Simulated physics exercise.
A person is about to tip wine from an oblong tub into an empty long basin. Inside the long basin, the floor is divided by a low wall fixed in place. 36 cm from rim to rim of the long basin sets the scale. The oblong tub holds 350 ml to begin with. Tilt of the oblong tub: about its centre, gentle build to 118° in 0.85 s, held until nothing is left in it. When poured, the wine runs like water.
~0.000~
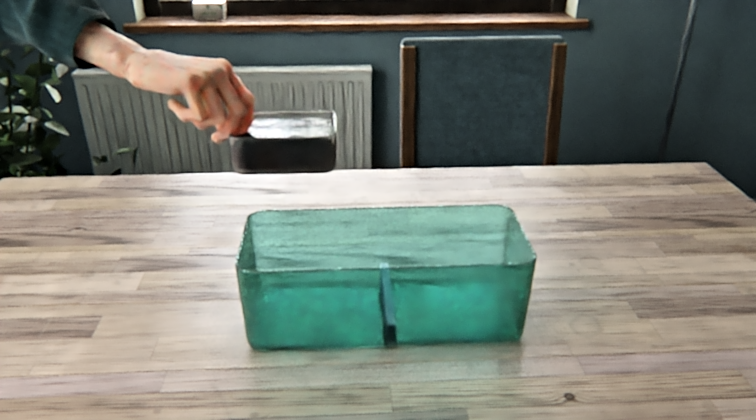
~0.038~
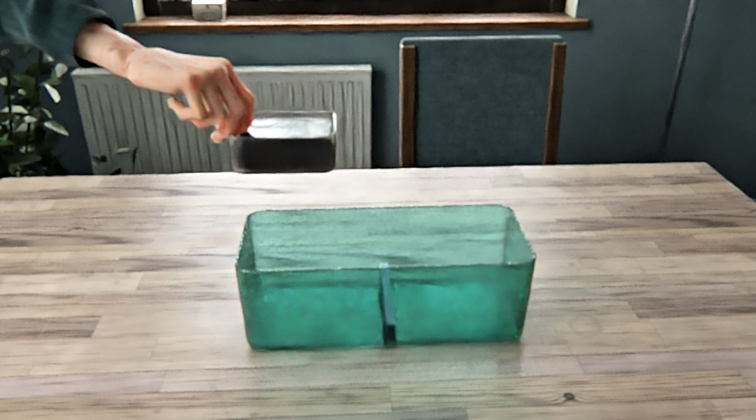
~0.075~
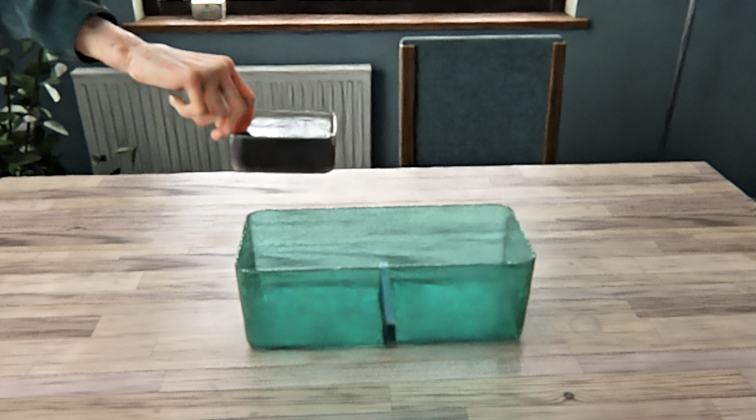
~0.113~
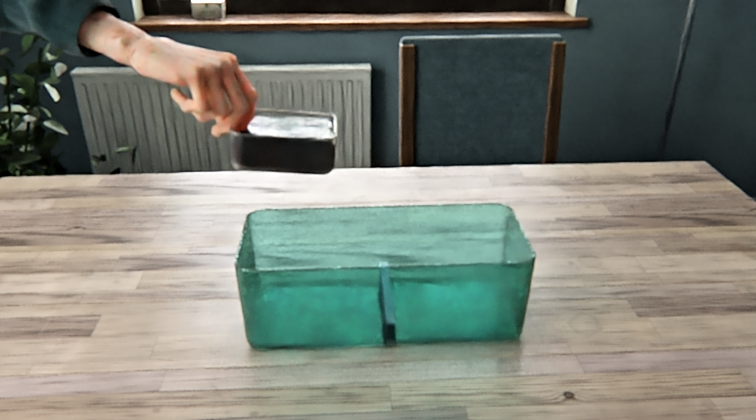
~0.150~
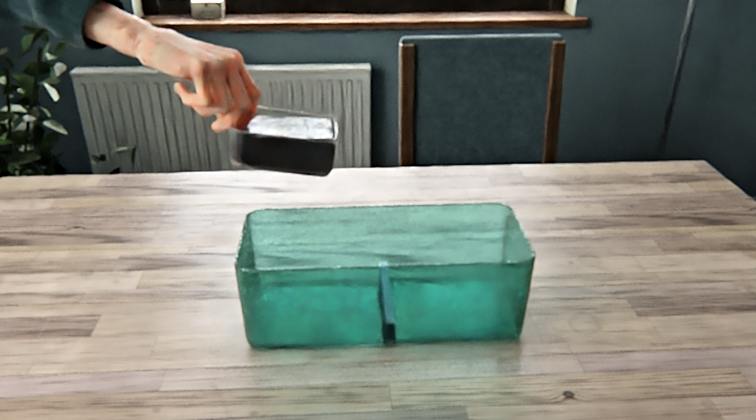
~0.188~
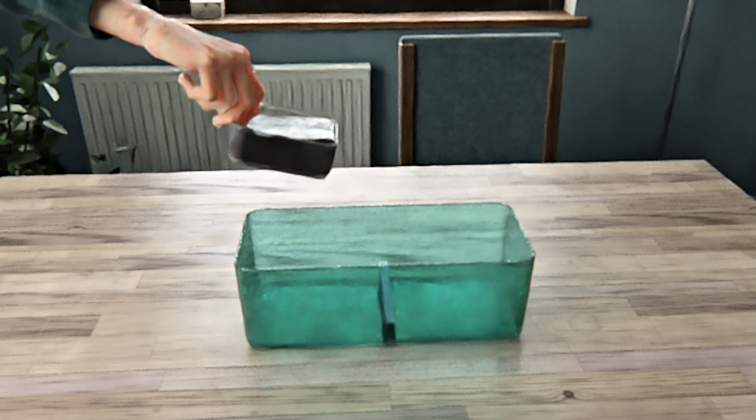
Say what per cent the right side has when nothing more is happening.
It has about 54 per cent.
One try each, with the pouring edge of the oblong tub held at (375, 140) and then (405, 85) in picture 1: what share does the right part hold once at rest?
Around 80 per cent first, around 85 per cent next.
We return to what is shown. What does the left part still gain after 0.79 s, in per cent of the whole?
Some 4 per cent.
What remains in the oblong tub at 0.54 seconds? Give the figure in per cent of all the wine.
Close to 16 in a hundred.
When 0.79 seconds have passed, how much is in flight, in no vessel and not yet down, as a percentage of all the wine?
Around 4 per cent of the liquid is in flight.
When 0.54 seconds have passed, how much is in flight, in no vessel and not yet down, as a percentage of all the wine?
Some 48 per cent.
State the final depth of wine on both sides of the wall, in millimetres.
Left about 6 mm, right about 8 mm.
After 0.54 s the tilt is 83° and 17 per cent is still to pour, 14 is left of the wall and 20 right of it.
After 0.79 s the tilt is 117° and 1 per cent is still to pour, 42 is left of the wall and 53 right of it.
After 1.06 s the tilt is 118° and 0 per cent is still to pour, 46 is left of the wall and 54 right of it.
After 1.35 s the tilt is 118° and 0 per cent is still to pour, 45 is left of the wall and 54 right of it.
In the end 45 per cent lies left of the wall, 54 right of it and 0 outside.
